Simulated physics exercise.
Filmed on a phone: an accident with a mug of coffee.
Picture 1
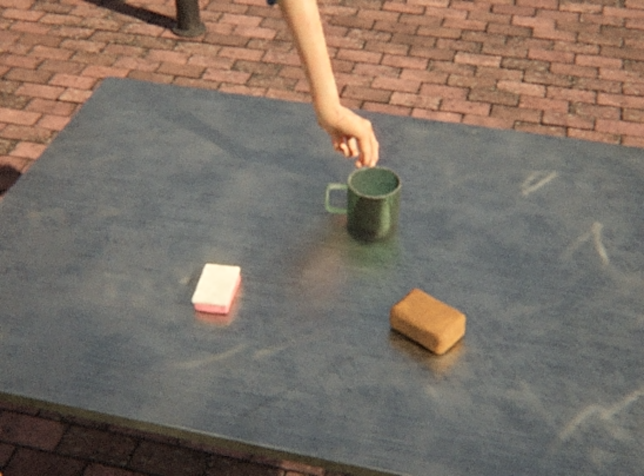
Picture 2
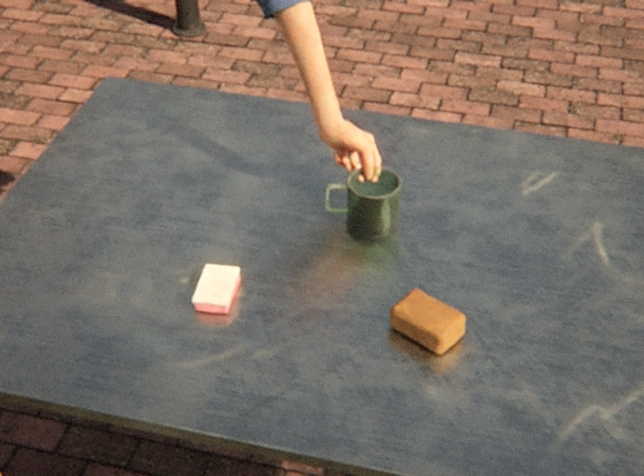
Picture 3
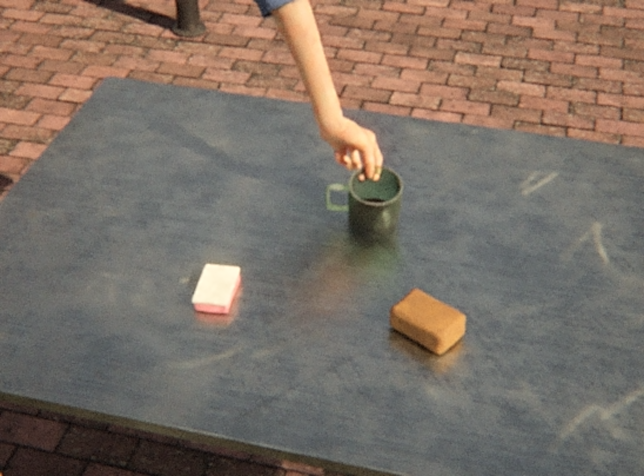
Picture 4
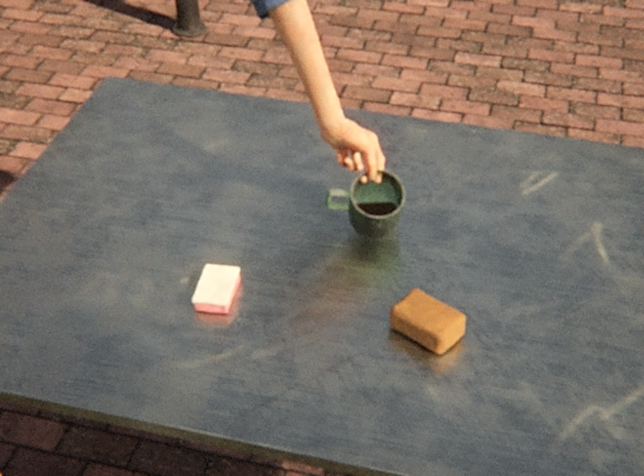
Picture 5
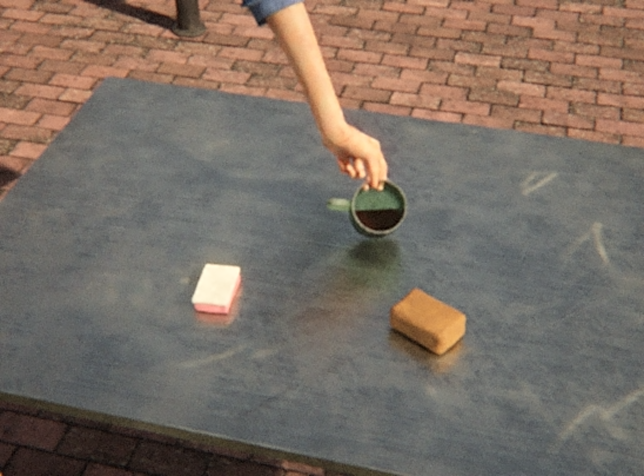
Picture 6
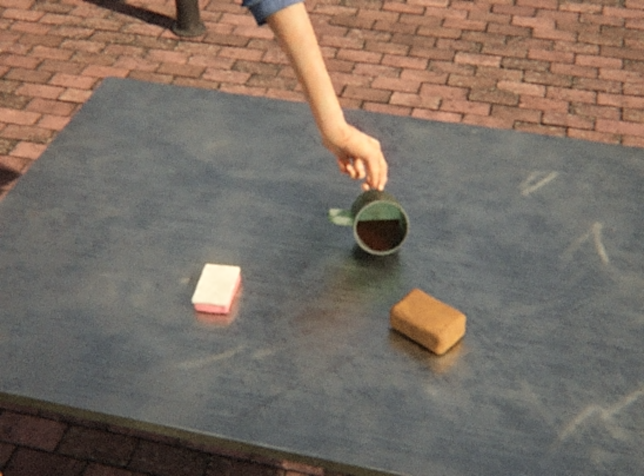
Green mug of dark liquid tilting toward the viewer as a hand pushes its rim, beside a sponge and a brown block.
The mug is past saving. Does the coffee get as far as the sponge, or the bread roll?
The sponge remains untouched and the bread roll ends up in the puddle.
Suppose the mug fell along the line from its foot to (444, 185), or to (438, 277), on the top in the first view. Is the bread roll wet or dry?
At the first place it escapes, at the second it ends up in the puddle.
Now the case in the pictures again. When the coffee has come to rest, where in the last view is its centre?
Close to (368, 340).
Soon after, the puddle covers about as much as a saucer; the sponge is dry; the bread roll is wet.
Later, the puddle covers about as much as a plate; the sponge is dry; the bread roll is wet.
In the end, the puddle covers about as much as a plate; the sponge is dry; the bread roll is wet.
